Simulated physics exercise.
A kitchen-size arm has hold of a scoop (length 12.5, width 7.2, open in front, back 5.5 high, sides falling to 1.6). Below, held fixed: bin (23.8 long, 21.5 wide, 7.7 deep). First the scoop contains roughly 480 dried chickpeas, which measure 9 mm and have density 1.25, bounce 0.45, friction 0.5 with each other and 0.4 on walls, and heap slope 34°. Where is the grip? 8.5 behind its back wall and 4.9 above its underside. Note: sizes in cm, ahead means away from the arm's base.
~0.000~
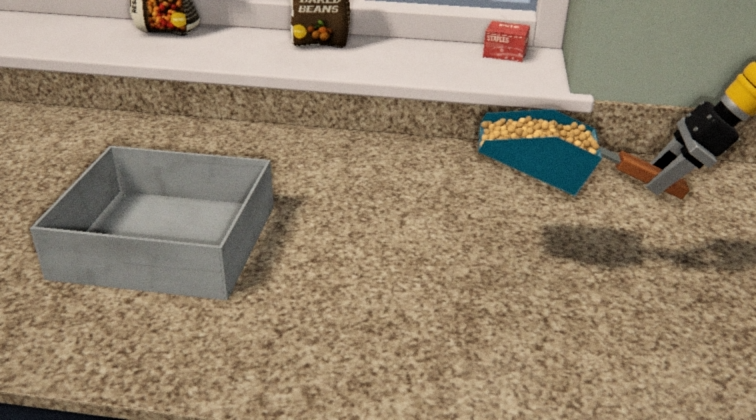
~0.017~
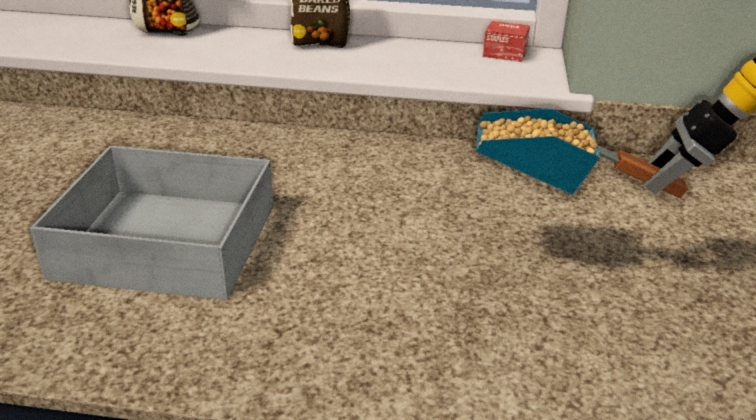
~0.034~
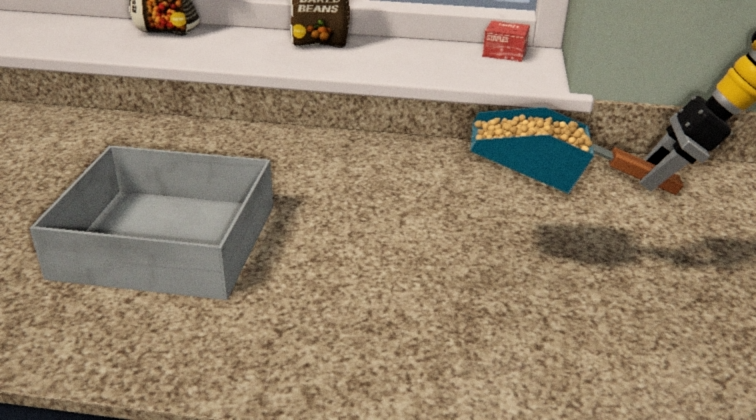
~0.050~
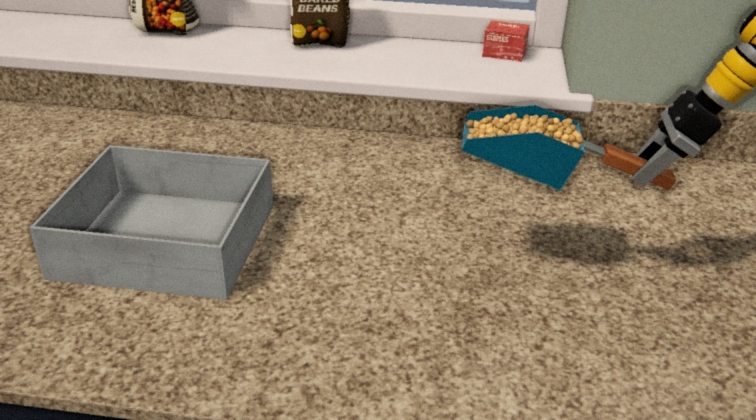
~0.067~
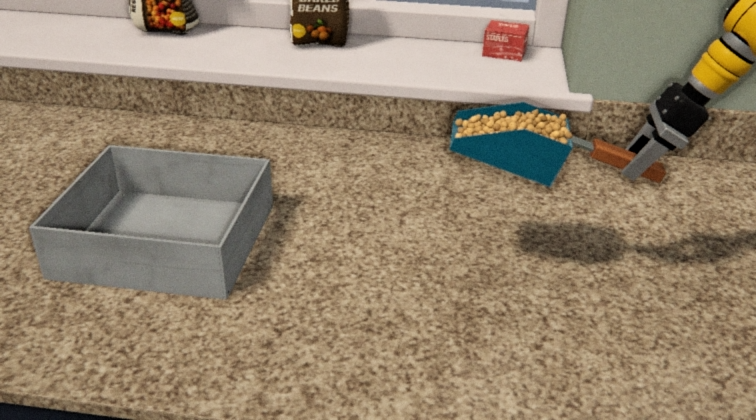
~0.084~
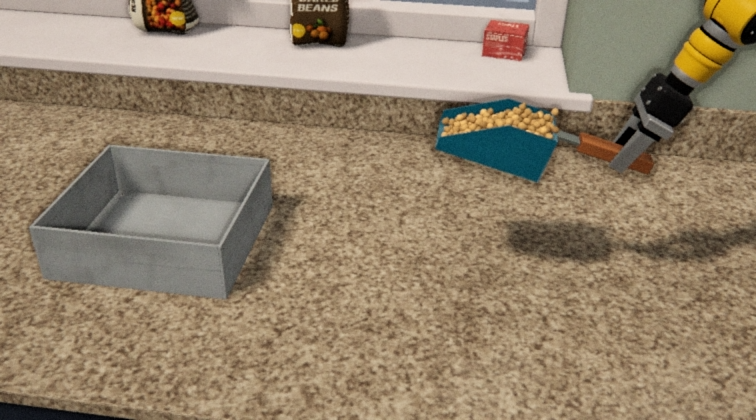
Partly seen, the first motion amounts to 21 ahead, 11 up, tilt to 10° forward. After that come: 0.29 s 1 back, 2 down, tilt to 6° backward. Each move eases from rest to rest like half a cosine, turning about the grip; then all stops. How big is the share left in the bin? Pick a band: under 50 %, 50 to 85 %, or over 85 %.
50 to 85 %.
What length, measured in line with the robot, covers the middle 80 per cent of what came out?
About 26 cm.
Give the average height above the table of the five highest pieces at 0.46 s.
Roughly 24 cm high.
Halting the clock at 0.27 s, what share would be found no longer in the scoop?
So far around 20 % is out.
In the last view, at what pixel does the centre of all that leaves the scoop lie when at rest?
Roughly at (150, 234) in the last picture.
By 0.27 s, tilted 10° forward, highest piece 26 above the table; 380 on the scoop, 104 in flight or on a rim.
By 0.46 s, tilted 2° backward, highest piece 24 above the table; 291 in the bin, 73 on the scoop, 5 on the table or floor, 115 in flight or on a rim.
By 0.76 s, tilted 6° backward, highest piece 24 above the table; 331 in the bin, 91 on the table or floor, 61 on the scoop, 1 in flight or on a rim.
By 1.81 s, tilted 6° backward, highest piece 24 above the table; 331 in the bin, 92 on the table or floor, 61 on the scoop.
Final count, 331 in the bin, 92 on the table or floor, 61 on the scoop. That is 68 % in the bin.
